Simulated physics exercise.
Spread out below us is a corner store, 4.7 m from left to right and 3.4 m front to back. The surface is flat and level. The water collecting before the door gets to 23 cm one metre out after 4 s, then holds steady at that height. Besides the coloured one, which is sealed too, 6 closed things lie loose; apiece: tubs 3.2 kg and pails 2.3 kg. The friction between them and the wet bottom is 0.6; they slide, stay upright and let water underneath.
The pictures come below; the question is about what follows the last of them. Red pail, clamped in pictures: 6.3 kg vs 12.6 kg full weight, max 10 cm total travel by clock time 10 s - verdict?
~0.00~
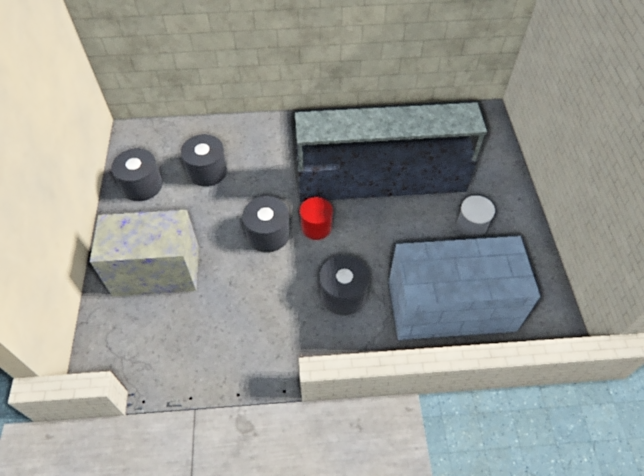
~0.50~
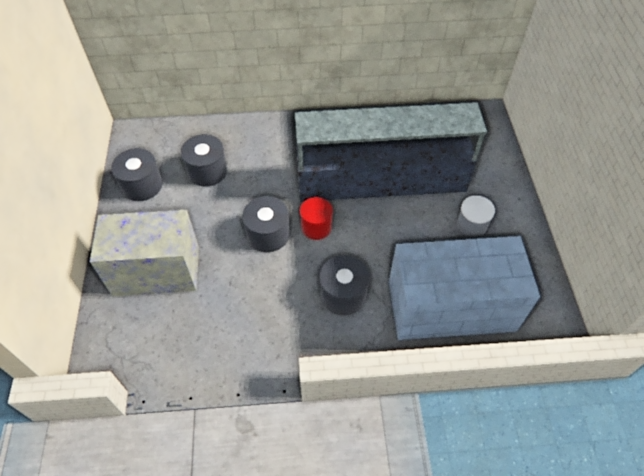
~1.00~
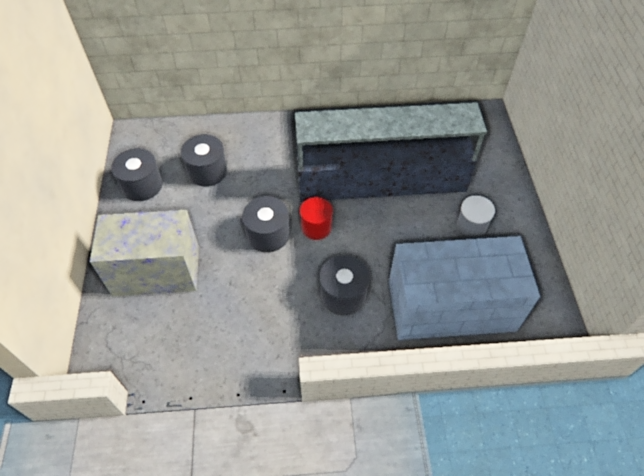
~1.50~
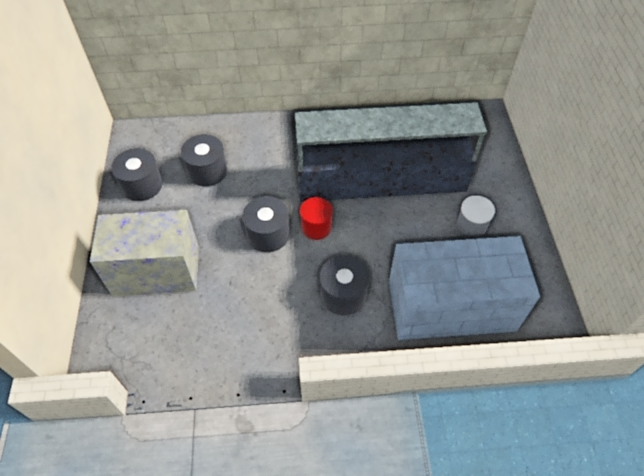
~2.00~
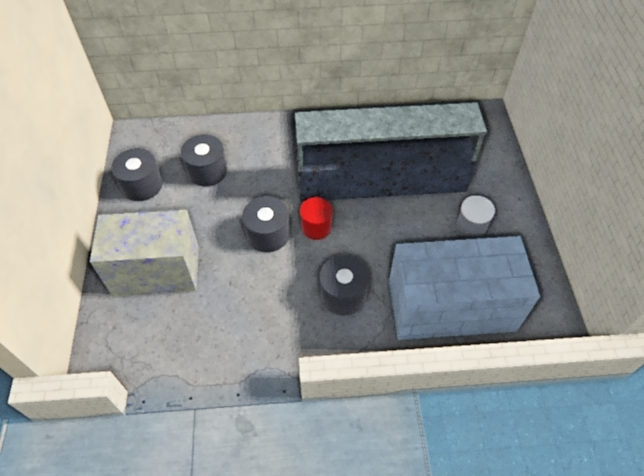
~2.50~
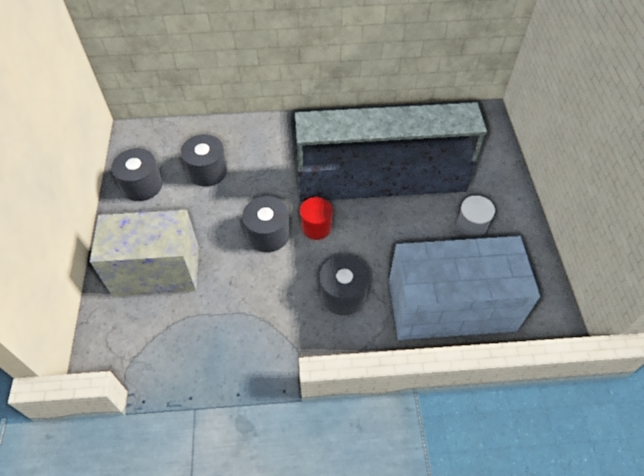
Both fail.
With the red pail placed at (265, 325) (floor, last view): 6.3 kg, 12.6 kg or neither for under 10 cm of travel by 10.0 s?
The answer: No weight will do.
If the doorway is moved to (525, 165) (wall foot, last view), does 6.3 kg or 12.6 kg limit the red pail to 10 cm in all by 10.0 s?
For that position, the bigger mass alone succeeds.
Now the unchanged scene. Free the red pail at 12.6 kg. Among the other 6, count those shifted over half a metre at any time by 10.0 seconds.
I count 5 of them.
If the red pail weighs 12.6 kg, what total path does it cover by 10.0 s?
150 cm.
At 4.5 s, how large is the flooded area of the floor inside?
Somewhere about 6.0 m2, give or take.
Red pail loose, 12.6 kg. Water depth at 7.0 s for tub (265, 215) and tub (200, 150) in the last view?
Some 3 cm at the first, some 14 cm at the second.
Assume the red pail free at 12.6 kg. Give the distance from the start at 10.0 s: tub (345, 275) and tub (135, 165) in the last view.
20 cm and 100 cm respectively.
After 3.5 s the red pail would be 0 cm from its start with 6.3 kg and 0 cm from its start with 12.6 kg; 0 cm of water round it then.
After 4.5 s the red pail would be 7 cm from its start with 6.3 kg and 0 cm from its start with 12.6 kg; 6 cm of water round it then.
After 7.0 s the red pail would be 183 cm from its start with 6.3 kg and 38 cm from its start with 12.6 kg; 10 cm of water round it then.
After 10.0 s the red pail would be 251 cm from its start with 6.3 kg and 167 cm from its start with 12.6 kg; 11 cm of water round it then.
